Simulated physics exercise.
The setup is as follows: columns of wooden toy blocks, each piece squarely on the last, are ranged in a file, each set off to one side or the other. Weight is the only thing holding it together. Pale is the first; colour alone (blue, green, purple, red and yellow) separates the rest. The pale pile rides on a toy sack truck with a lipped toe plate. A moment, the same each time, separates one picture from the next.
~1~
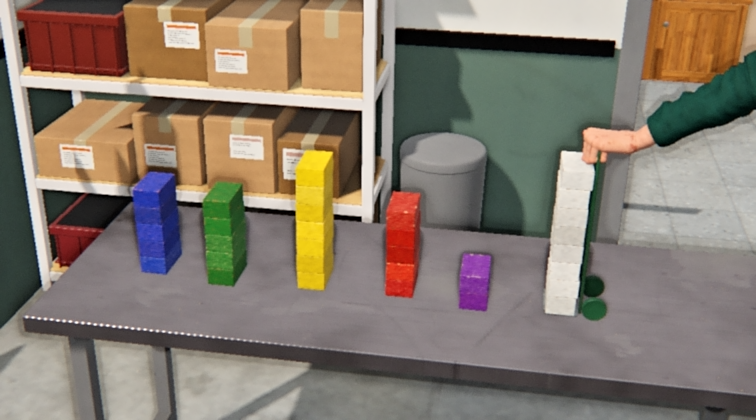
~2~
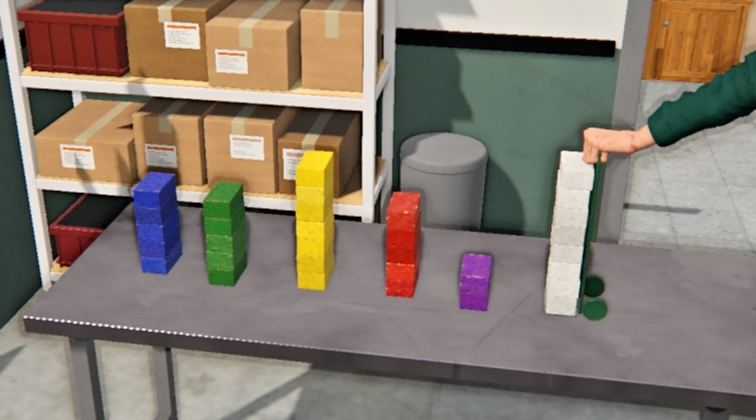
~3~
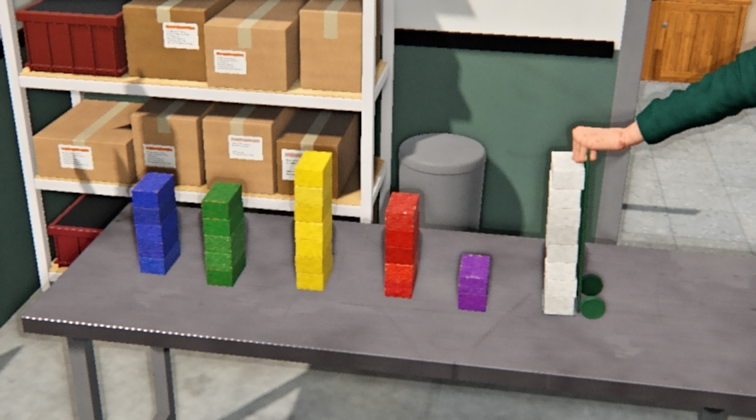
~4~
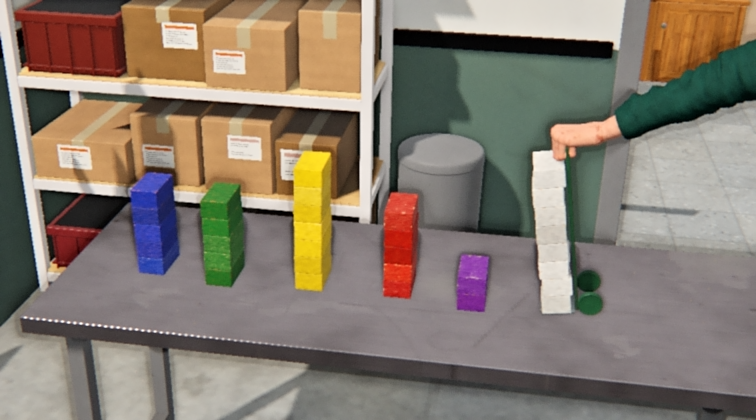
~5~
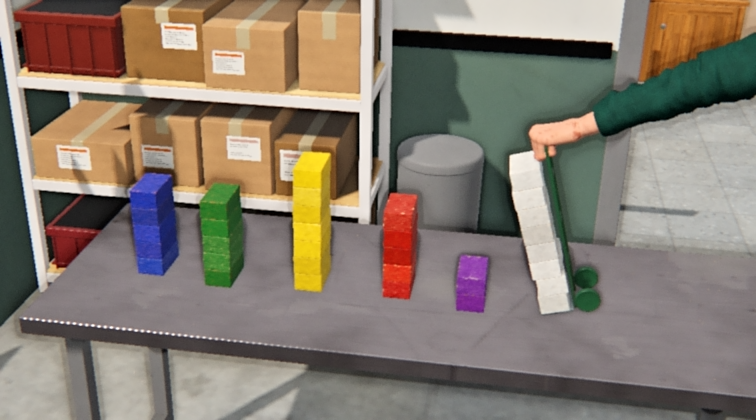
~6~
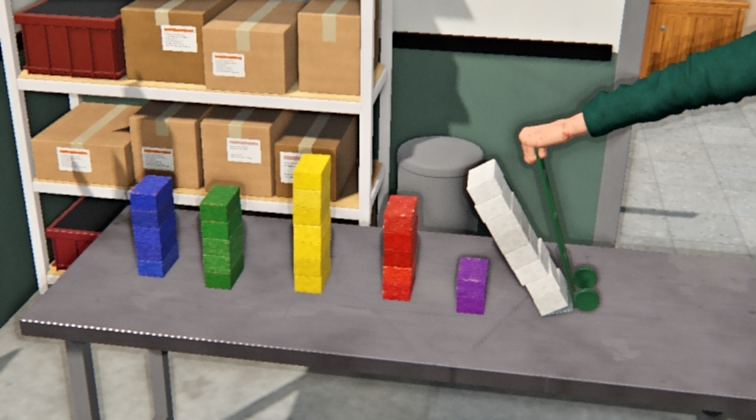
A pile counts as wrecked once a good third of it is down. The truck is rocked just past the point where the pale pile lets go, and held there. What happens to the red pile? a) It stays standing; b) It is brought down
(b) It is brought down.
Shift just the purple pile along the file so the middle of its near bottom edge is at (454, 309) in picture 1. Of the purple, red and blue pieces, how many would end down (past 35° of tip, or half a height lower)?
Purple: 0; red: 4; blue: 0.
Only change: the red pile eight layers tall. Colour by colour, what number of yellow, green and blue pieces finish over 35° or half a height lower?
The counts are yellow 6, green 4 and blue 4.
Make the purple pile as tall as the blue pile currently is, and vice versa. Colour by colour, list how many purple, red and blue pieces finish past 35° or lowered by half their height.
Purple 4, red 4, blue 1.
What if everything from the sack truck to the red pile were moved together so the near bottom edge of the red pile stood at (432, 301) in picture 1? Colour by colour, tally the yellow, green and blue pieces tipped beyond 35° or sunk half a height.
Yellow 0, green 0, blue 0.
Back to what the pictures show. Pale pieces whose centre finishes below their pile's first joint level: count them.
Tally at the end: 5.
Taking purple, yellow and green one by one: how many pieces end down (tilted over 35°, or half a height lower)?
Pieces down at the end - purple: 0, yellow: 0, green: 0.
Shortly afterwards, 8 of the pale pile down; none of the 5 red blocks down (0 of 24 in all colours); top red block unmoved.
Next, 8 of the pale pile down; none of the 5 red blocks down (0 of 24 in all colours); top red block tilted a little.
Some moments later, 8 of the pale pile down; 4 of the 5 red blocks down (4 of 24 in all colours); top red block tilted clearly, some two heights lower; top yellow block half its height from its place.
In the end, 8 of the pale pile down; 4 of the 5 red blocks down (4 of 24 in all colours); top red block tilted a little, some two heights lower; top purple block a little from its place. From the last view, middles, top red block near (337, 233), top purple block near (469, 277).
